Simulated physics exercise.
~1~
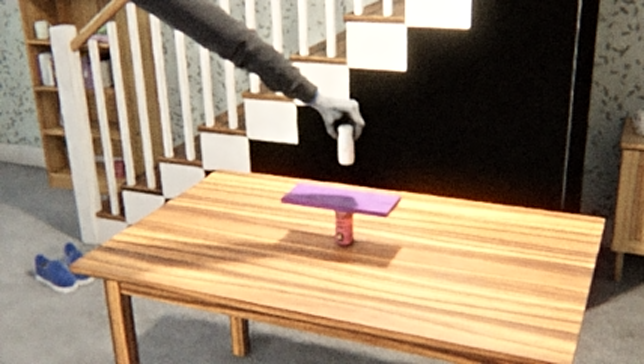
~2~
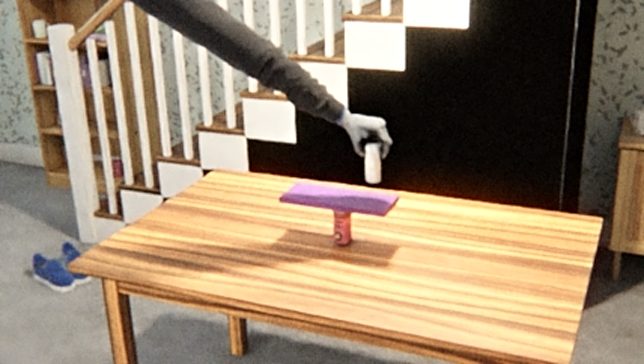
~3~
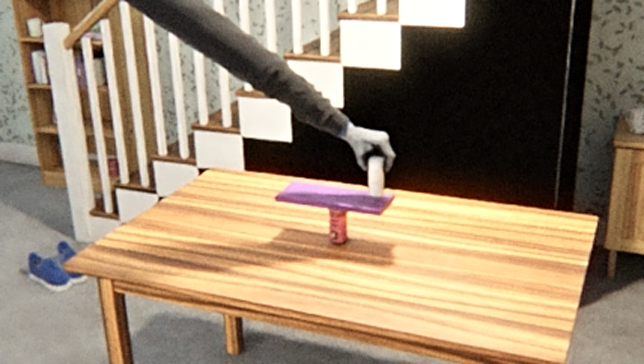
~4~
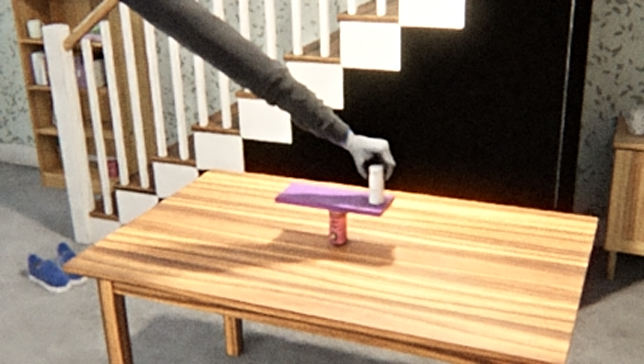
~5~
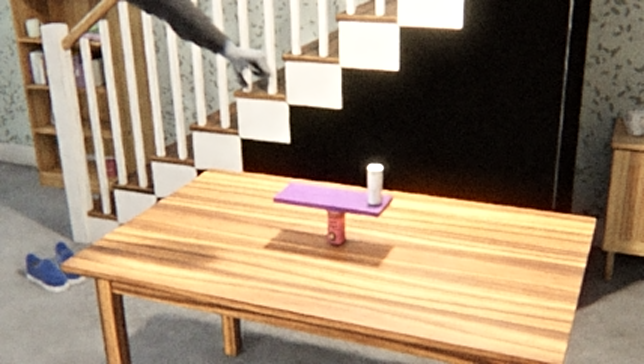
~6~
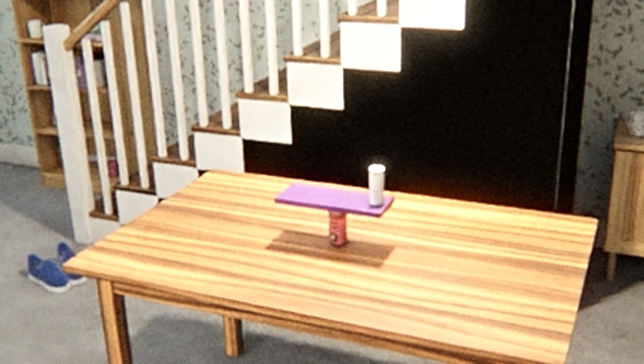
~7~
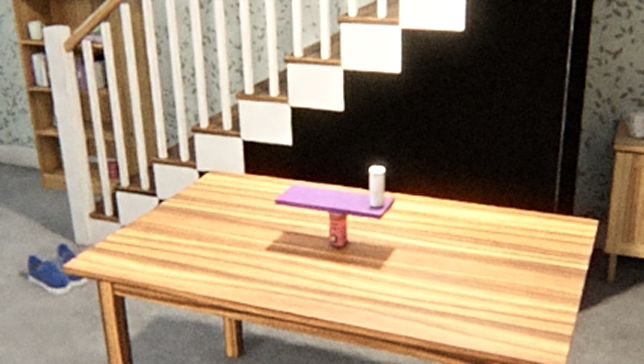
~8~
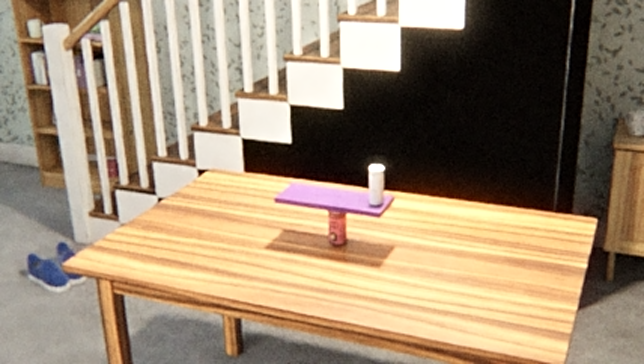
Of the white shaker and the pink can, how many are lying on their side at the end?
None of them are. The white shaker stands upright on the purple board, and the pink can stands upright beneath it.
